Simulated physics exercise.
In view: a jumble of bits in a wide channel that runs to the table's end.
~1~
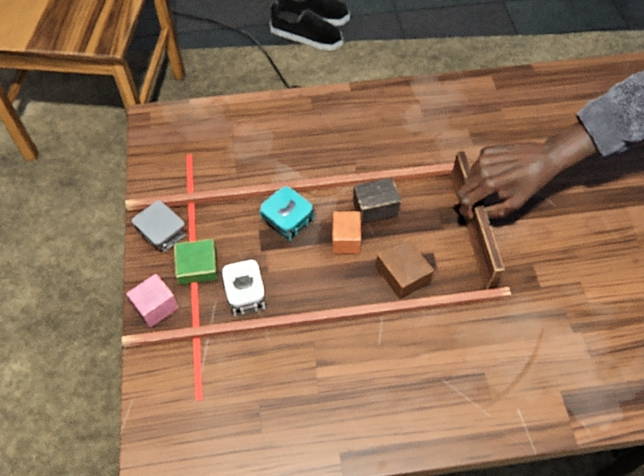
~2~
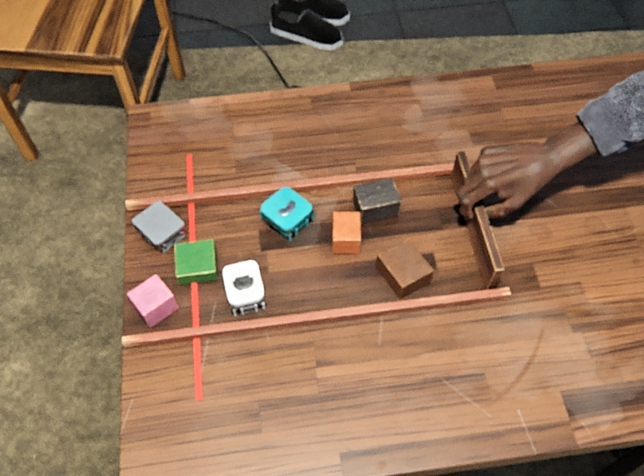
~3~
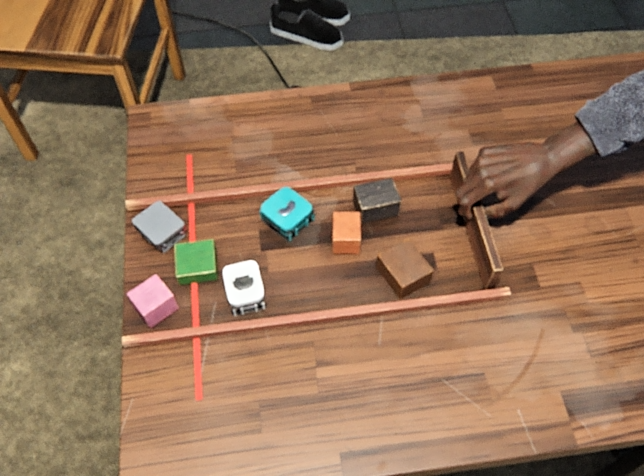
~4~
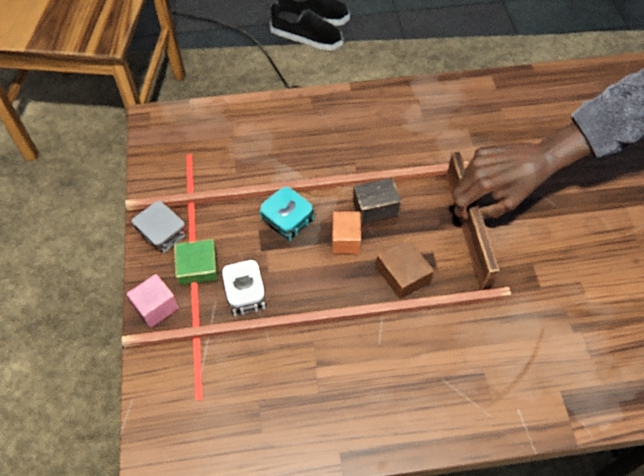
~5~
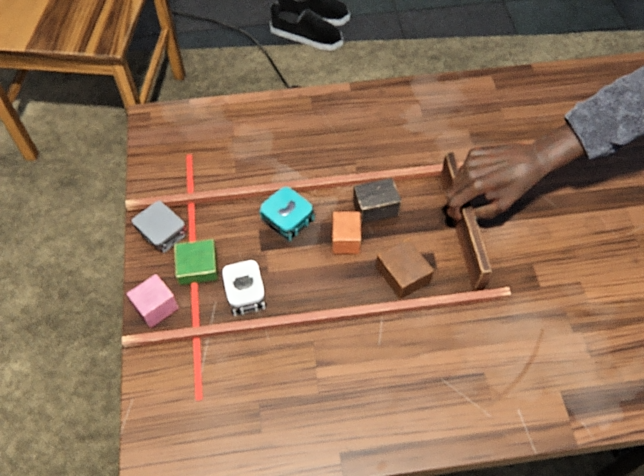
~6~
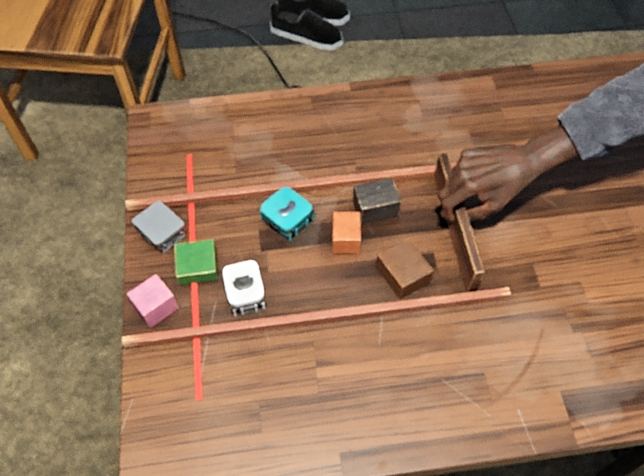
Hand sliding a wooden board slowly left between two rails toward scattered blocks and small cases, which all stay still.
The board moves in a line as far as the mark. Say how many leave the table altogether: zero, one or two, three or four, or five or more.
In the end the number that fall off is one or two.
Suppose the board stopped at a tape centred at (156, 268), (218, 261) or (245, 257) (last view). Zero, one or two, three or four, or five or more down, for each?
In that order: Five or over; one to two; no fall at all.
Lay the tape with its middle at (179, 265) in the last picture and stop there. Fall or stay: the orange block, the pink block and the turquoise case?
The orange block is kept, the pink block drops off, the turquoise case comes down.
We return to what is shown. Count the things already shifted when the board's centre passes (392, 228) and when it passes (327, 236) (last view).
First 2, then 4.
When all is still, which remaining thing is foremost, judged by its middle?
That is the turquoise case.
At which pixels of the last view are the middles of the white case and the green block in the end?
Near (137, 302) and (139, 260).
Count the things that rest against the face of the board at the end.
In contact: 3.
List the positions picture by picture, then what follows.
Pink block (153, 301); grey case (160, 227); green block (196, 262); board (476, 218); tape (193, 263), in the first picture.
Grey case (160, 228); white case (245, 288), in the second picture.
Green block (196, 262); turquoise case (287, 214), in the third picture.
Pink block (153, 301); brown block (404, 269), in the fourth picture.
Grey case (160, 228); orange block (346, 233), in the fifth picture.
Pink block (153, 301); grey case (160, 228); green block (196, 262); board (457, 221); tape (193, 263), in the sixth picture.
Soon after, none off yet; pink block at rest near (153, 301); grey case at rest near (160, 228); green block at rest near (196, 262).
In the end, the number that fall off is one or two; gone, grey case and pink block.
